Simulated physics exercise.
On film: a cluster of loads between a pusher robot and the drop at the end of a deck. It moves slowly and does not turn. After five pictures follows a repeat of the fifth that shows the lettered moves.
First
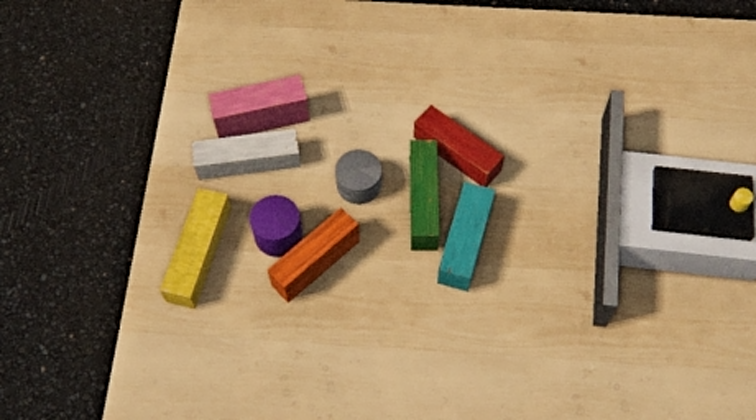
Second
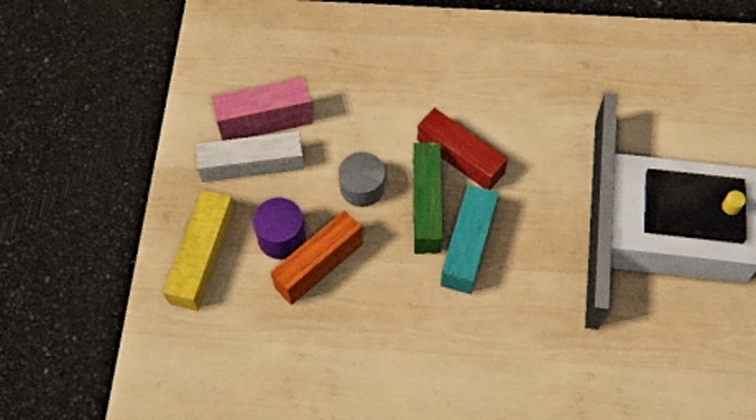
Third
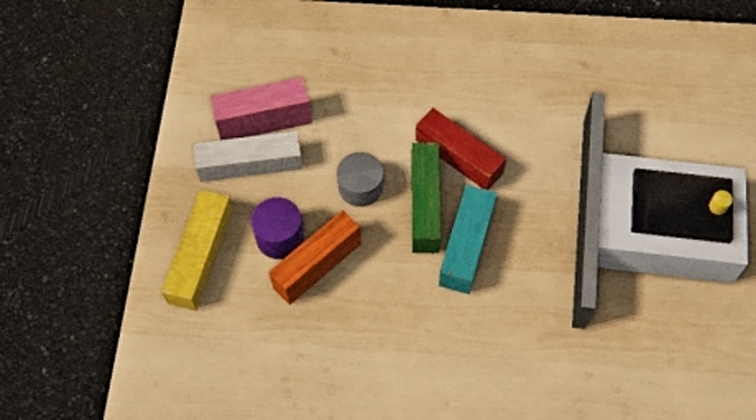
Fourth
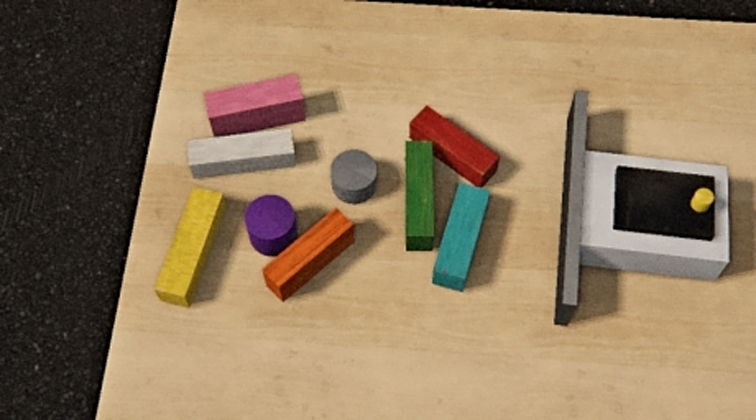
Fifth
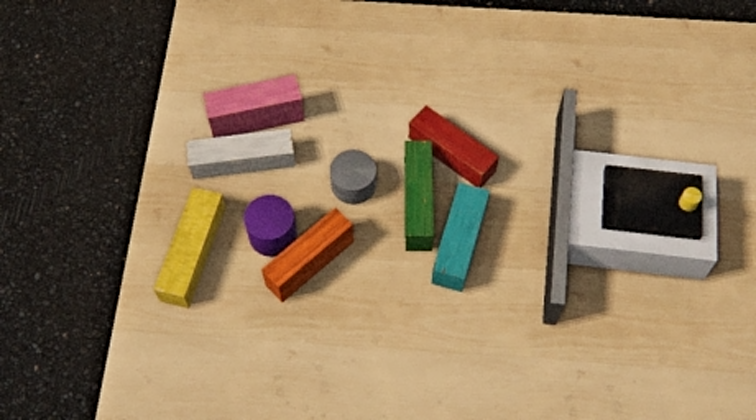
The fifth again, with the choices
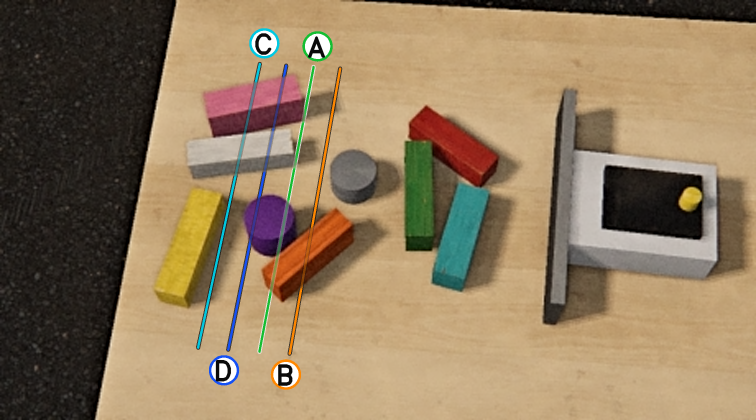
On a pale wooden deck, a grey and white pusher robot with a wide front plate moves slowly left toward a cluster of coloured bars and two round canisters, which stay in place, with a gap still between them.
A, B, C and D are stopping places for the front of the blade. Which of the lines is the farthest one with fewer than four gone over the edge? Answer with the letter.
Up to line C.
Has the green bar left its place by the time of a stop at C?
Yes.
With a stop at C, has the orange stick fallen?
No.
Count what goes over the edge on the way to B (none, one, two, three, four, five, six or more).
By then, none.
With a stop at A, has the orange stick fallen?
No.
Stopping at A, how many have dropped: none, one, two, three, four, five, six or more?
In all, none.
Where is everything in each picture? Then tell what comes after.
The first frame shows turquoise bar (466, 236); pink bar (260, 108); robot (695, 201).
The second frame shows robot (688, 204); white bar (251, 157).
The third frame shows robot (674, 204); purple canister (278, 228).
The fourth frame shows robot (656, 201); orange stick (309, 255).
The fifth frame shows robot (645, 200); turquoise bar (460, 237); pink bar (255, 108); green bar (418, 195).
On the marked copy, A at (288, 200); B at (317, 202); C at (231, 197); D at (259, 198).
Taking C. A third of the way, robot (523, 193); red bar (421, 122); turquoise bar (415, 235).
Two thirds of the way, robot (400, 185); yellow bar (161, 248); purple canister (196, 223).
When it is over, robot (308, 179); yellow bar over the edge; white bar over the edge; two fallen.
As for the rest, A is within the limit but short; B is within the limit but short; D is within the limit but short.
